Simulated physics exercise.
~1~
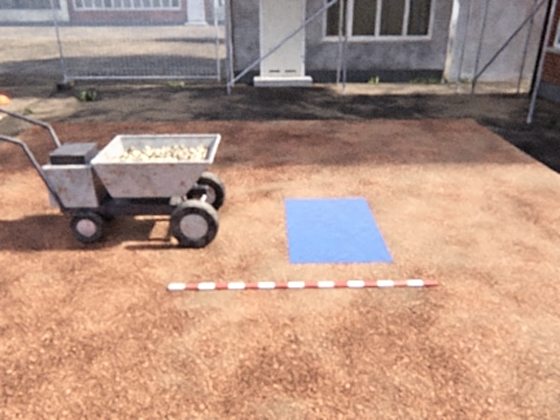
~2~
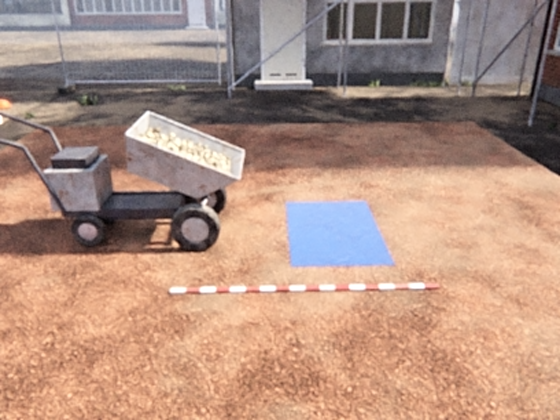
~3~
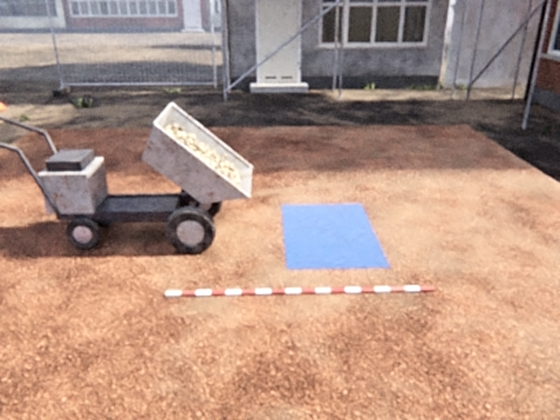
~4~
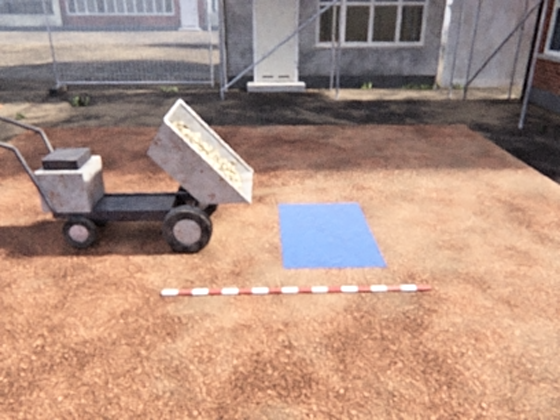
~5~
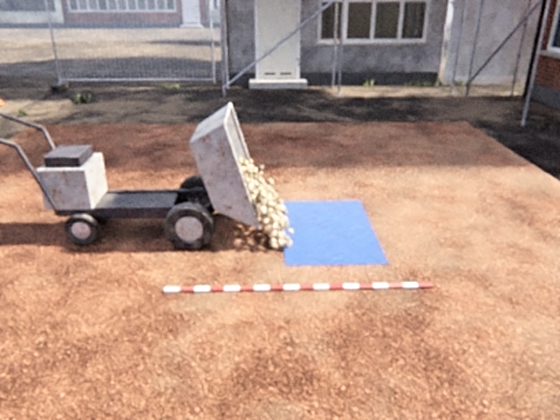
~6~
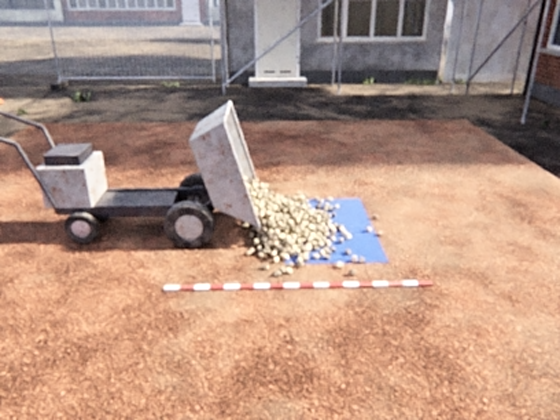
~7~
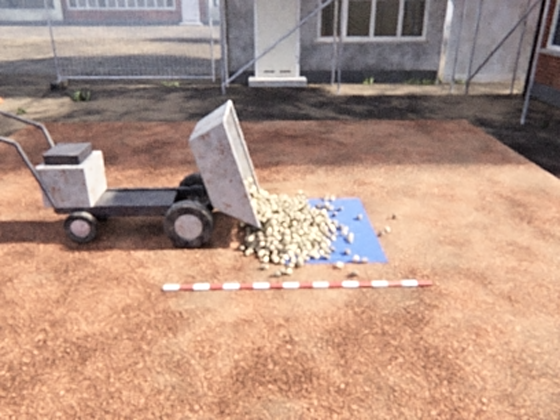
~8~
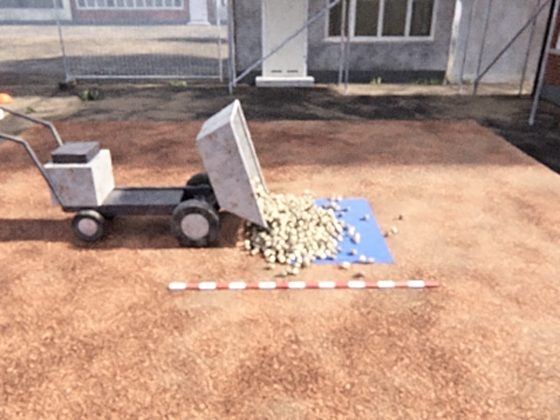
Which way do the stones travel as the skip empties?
They move to the right, sliding down out of the skip toward the blue tarpaulin.
